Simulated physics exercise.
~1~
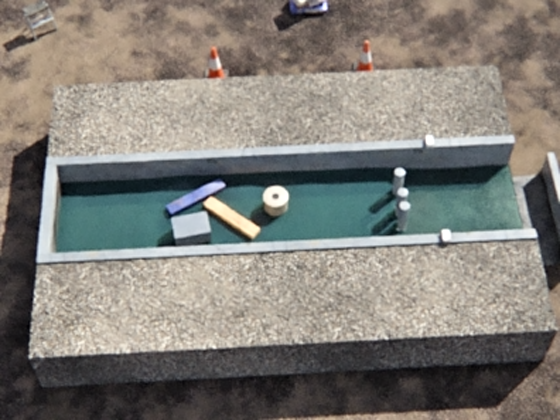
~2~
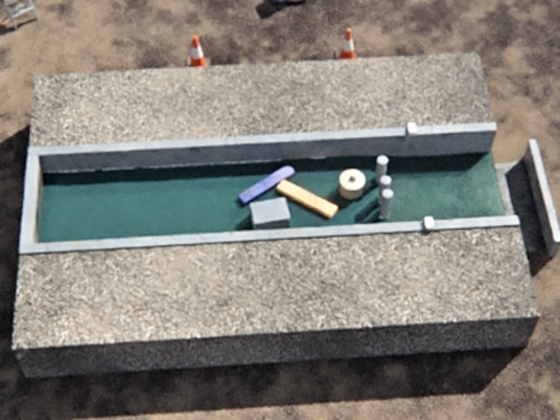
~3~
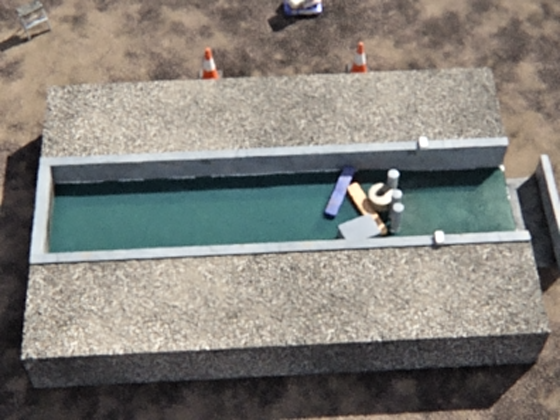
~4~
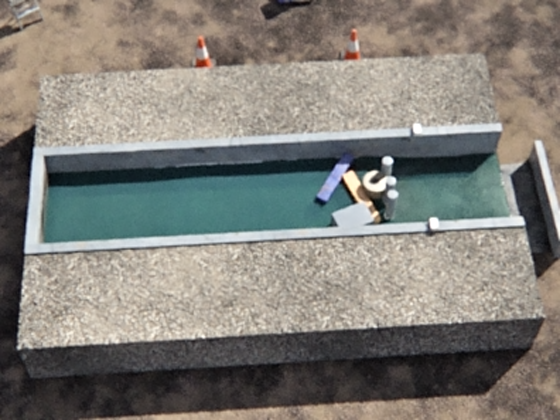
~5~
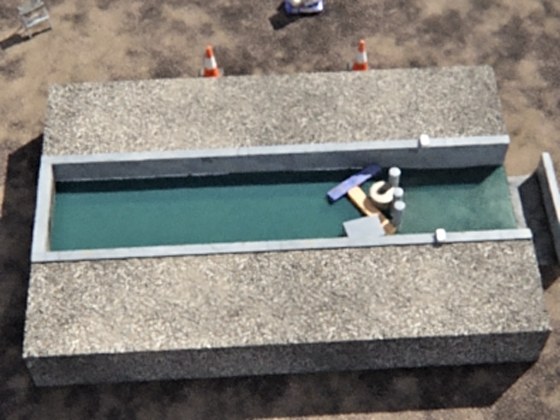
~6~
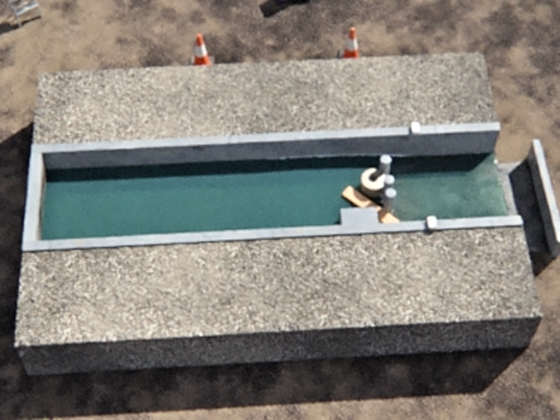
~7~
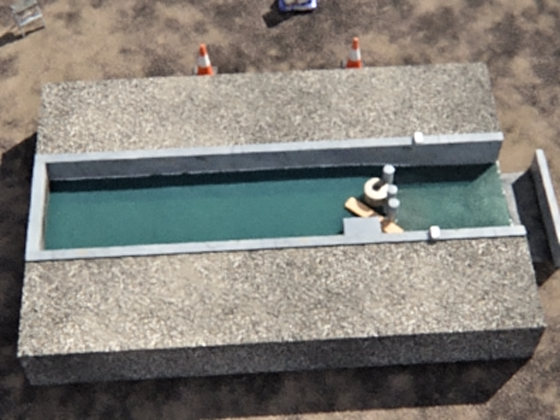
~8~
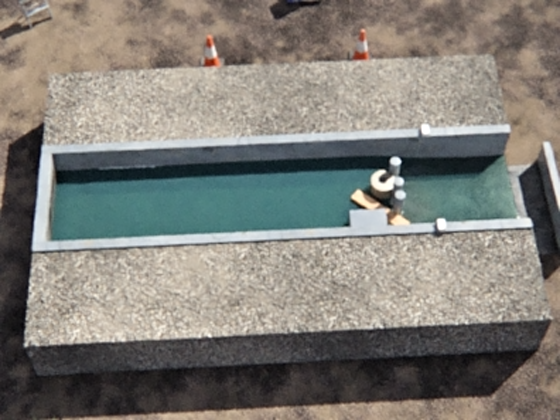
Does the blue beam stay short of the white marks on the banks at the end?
No, the blue beam does not stay short of the marks. It gets past them and is no longer in the ditch at the end, while the other loose things remain by the posts.
